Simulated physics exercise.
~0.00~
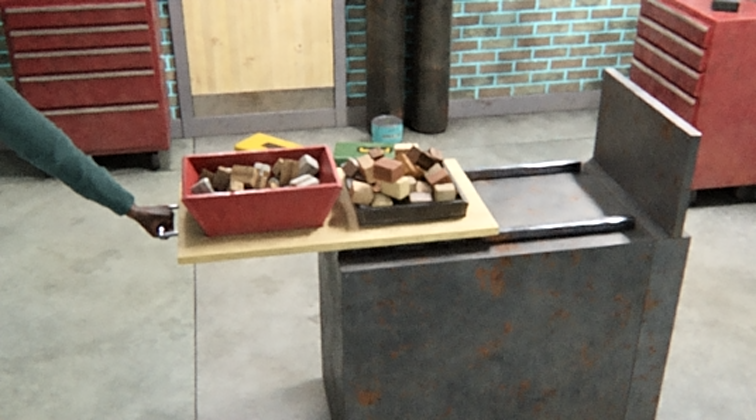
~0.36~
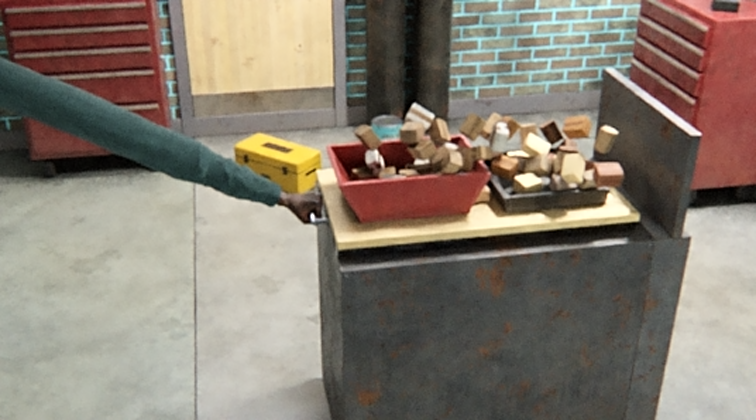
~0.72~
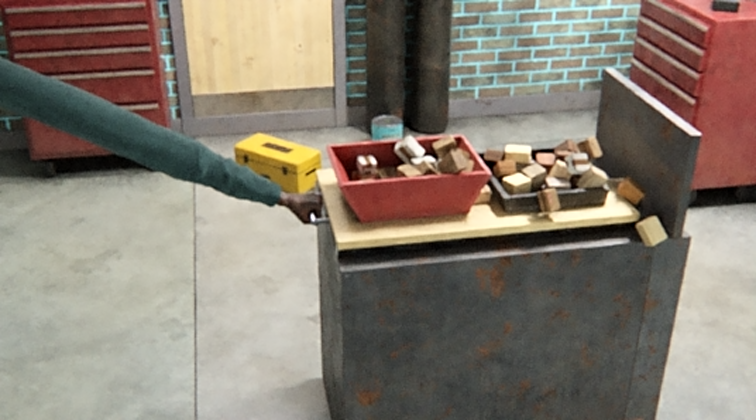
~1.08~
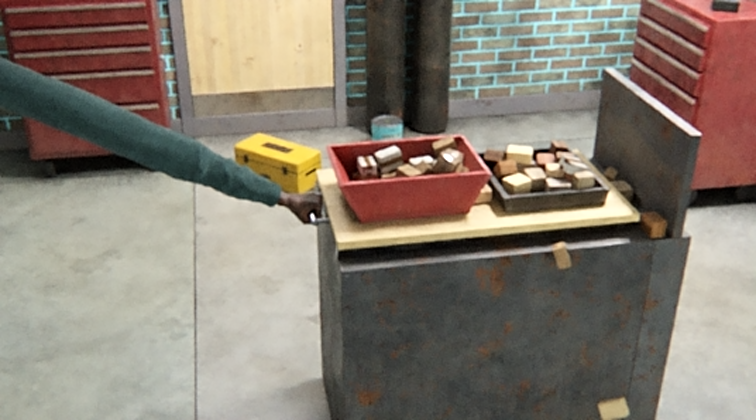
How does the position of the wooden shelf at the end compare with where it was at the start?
At the start the shelf stuck out to the left of the dark metal cabinet, and by the end it was farther right, sitting over the cabinet and close to the back panel.
